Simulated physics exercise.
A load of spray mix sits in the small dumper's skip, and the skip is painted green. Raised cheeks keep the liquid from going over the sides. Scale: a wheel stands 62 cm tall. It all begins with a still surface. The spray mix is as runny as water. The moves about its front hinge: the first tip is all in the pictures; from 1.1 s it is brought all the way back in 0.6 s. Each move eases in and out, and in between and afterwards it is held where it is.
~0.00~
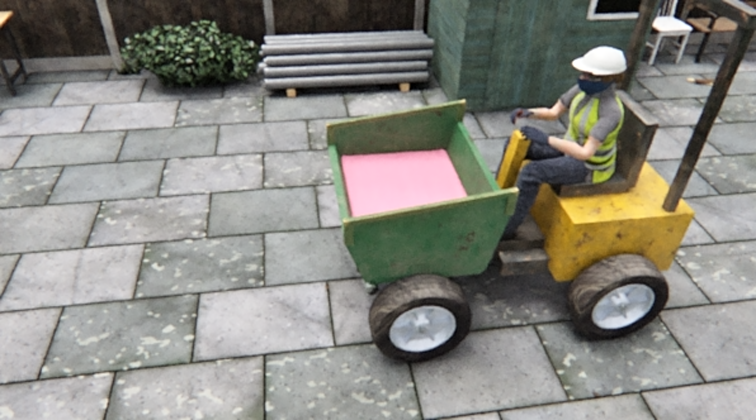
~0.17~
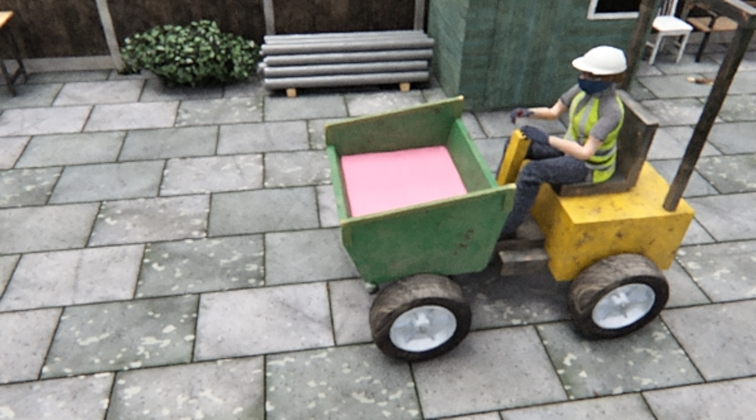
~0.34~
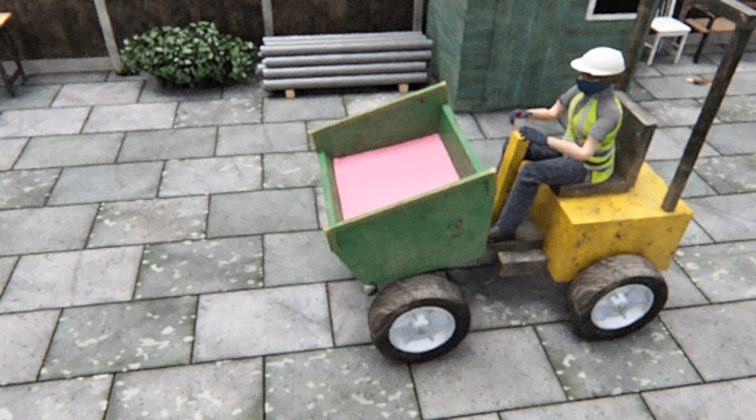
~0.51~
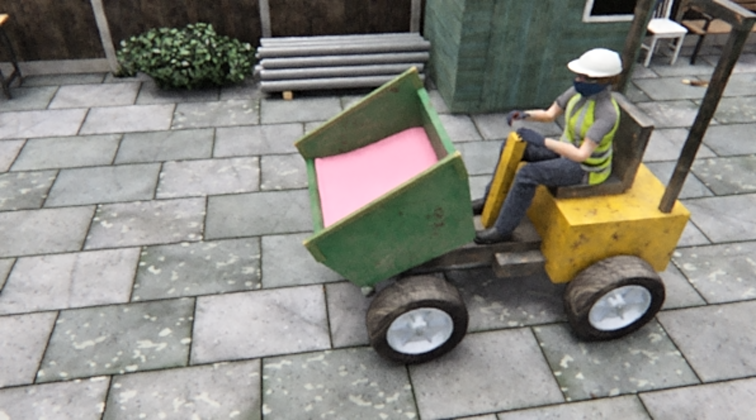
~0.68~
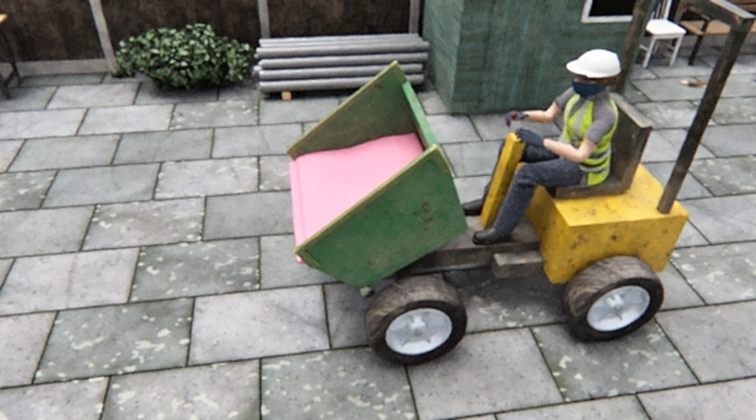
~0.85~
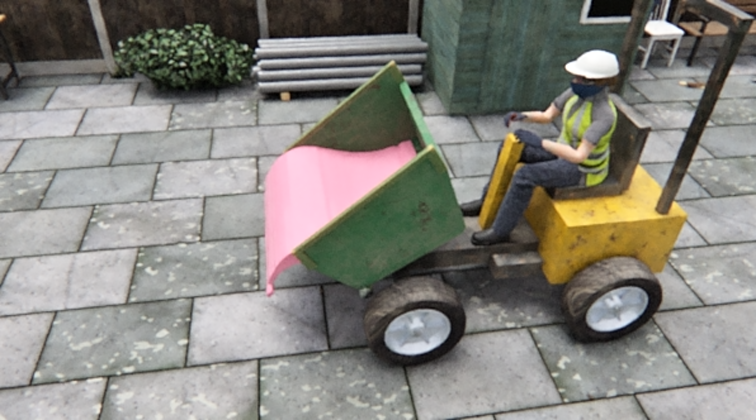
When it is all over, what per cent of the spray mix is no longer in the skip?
It loses close to 63 per cent.
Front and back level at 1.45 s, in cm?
Front 20 cm, back 0 cm.
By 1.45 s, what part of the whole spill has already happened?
Some 100 per cent by then.
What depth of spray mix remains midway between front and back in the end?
Roughly 10 cm.
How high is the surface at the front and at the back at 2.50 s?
Front 10 cm, back 6 cm.
By 1.45 s the skip is at 11° forwards, the surface stands 0 cm at the back and 20 cm at the front; 61 per cent is out, over the front.
By 1.95 s the surface stands 17 cm at the back and 3 cm at the front; 61 per cent is out, over the front.
By 2.50 s the surface stands 6 cm at the back and 9 cm at the front; 61 per cent is out, over the front.
By 4.59 s 63 per cent is out, over the front, 90 of 143 litres.
